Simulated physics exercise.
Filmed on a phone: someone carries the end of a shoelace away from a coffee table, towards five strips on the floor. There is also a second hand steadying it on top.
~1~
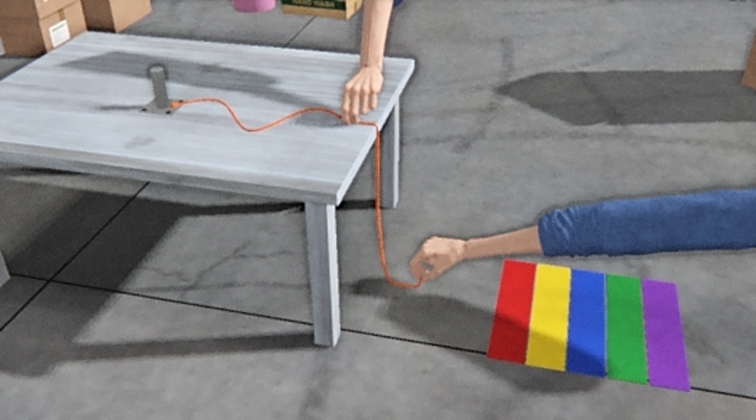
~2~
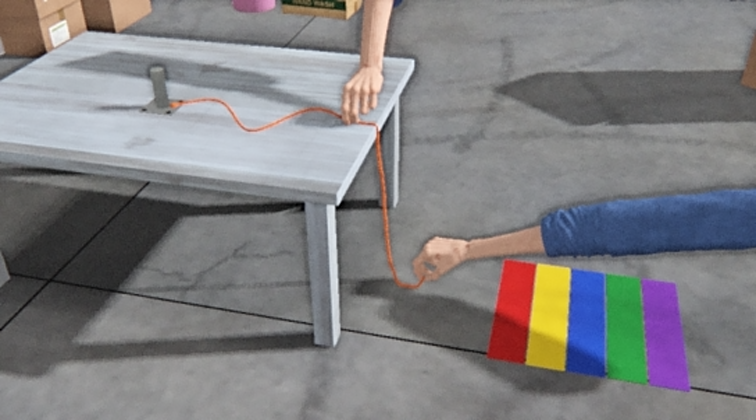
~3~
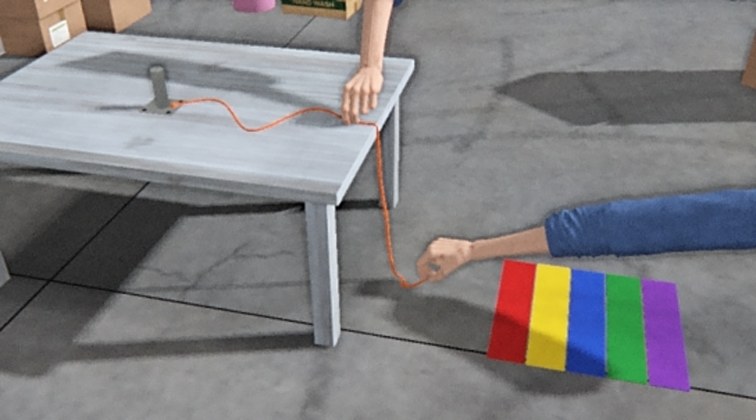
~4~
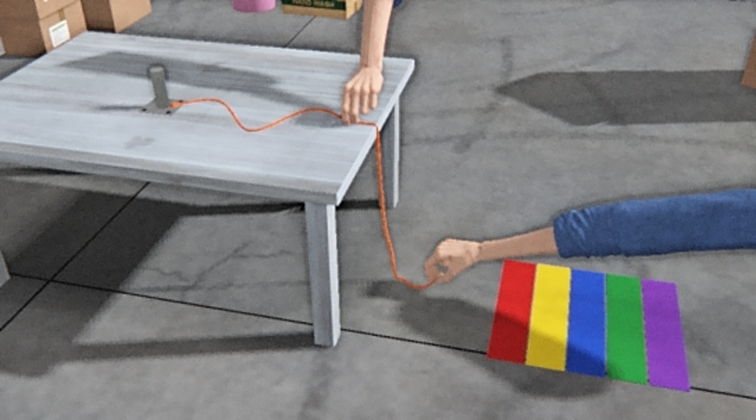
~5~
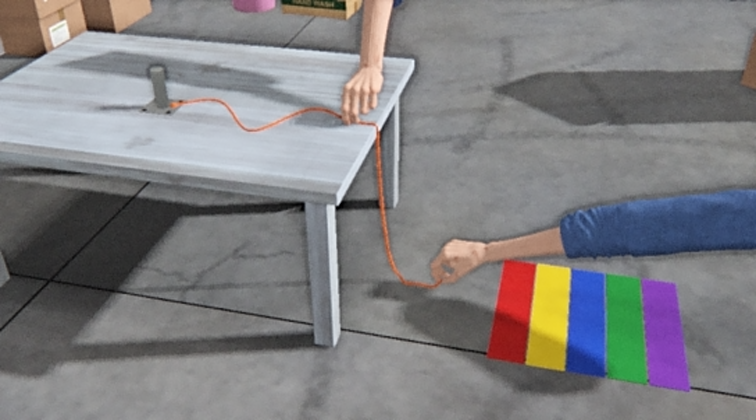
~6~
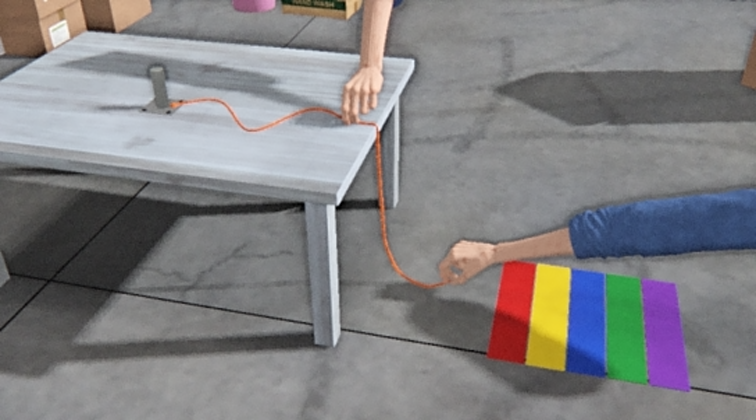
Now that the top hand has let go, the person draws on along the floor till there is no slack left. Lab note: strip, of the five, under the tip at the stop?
Green.
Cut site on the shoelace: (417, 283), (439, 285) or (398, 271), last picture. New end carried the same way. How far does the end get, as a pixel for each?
In order, it comes to rest around (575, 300), (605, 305) and (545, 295).
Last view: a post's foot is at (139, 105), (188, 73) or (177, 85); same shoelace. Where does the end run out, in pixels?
Try by try, about (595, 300), (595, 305) and (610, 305).
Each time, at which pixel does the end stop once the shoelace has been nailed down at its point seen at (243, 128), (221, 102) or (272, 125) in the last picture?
First try near (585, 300), second near (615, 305), third near (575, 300).
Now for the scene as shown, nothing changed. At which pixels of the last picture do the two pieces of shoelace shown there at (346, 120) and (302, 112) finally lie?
Final positions are (407, 155) and (357, 127), in that order.
Soon after, end near (564, 298); over yellow.
After that, end near (604, 304); over blue.
At the stop, end near (628, 307); over green. It gets as far as the green strip.
